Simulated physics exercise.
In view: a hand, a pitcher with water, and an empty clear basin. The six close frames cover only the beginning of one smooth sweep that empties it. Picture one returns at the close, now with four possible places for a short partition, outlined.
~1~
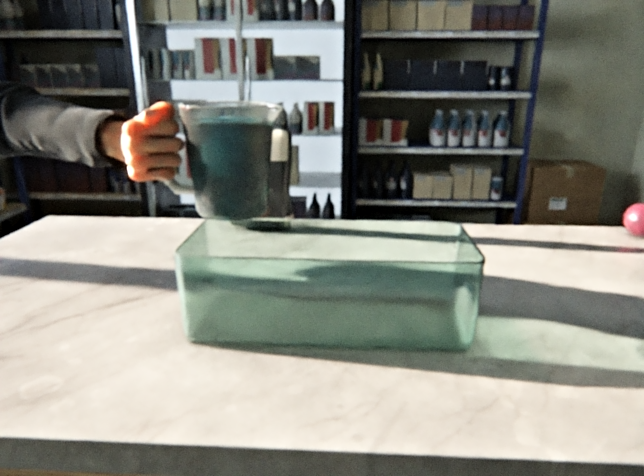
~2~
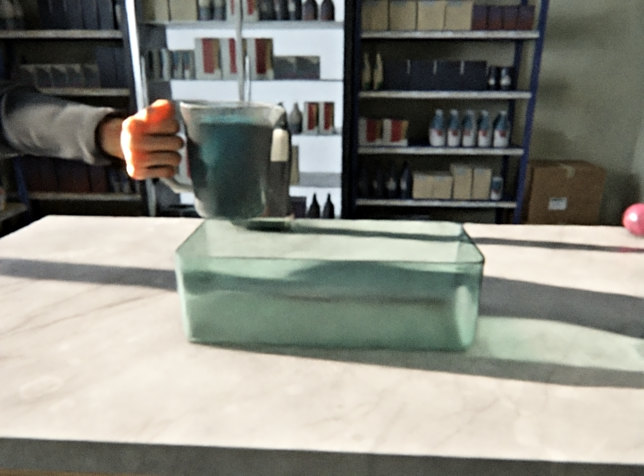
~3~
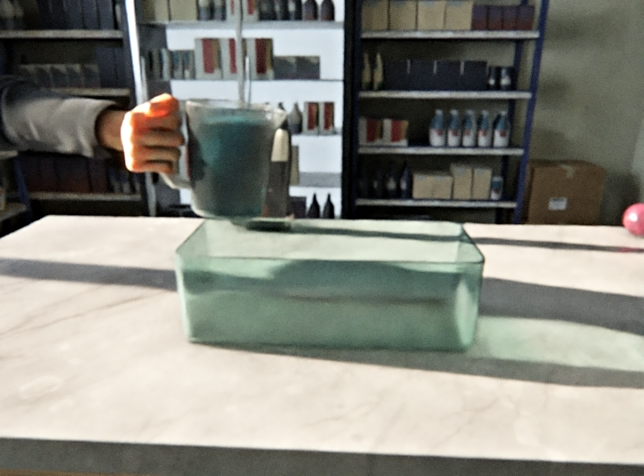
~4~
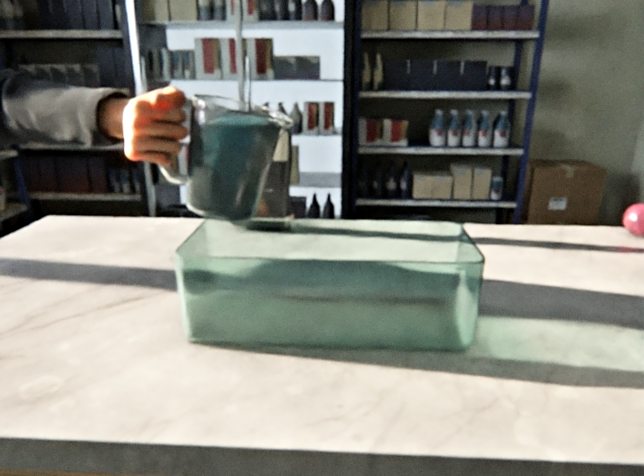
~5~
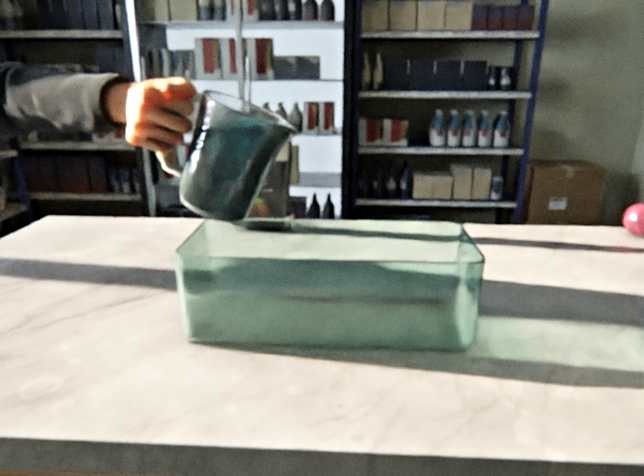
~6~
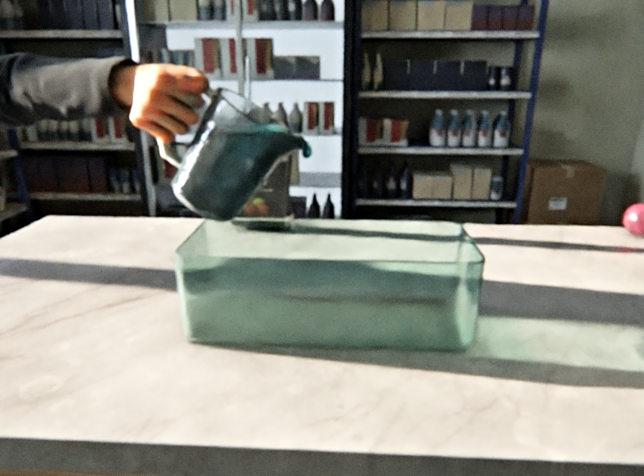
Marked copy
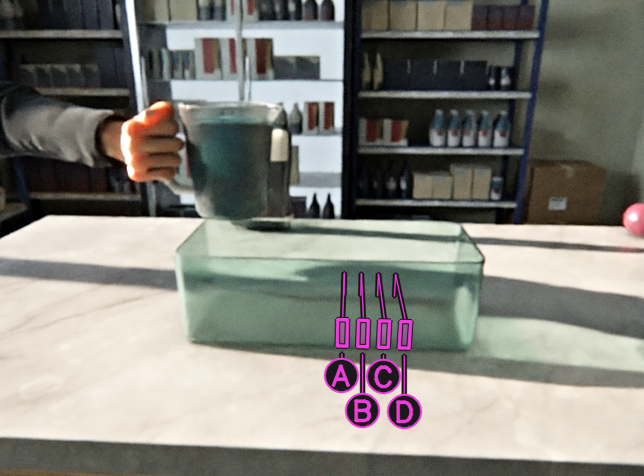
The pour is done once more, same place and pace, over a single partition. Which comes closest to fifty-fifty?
Go for A.
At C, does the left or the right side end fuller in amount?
The left one.
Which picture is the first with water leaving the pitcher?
Picture 6.
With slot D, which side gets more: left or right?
More ends on the left.
On the marked copy, A at (341, 353); B at (362, 354); C at (383, 354); D at (404, 355).
With A, about 53 % ends left of the wall and 46 % right of it.
With B, about 86 % ends left of the wall and 13 % right of it.
With C, about 90 % ends left of the wall and 9 % right of it.
With D, about 91 % ends left of the wall and 8 % right of it.
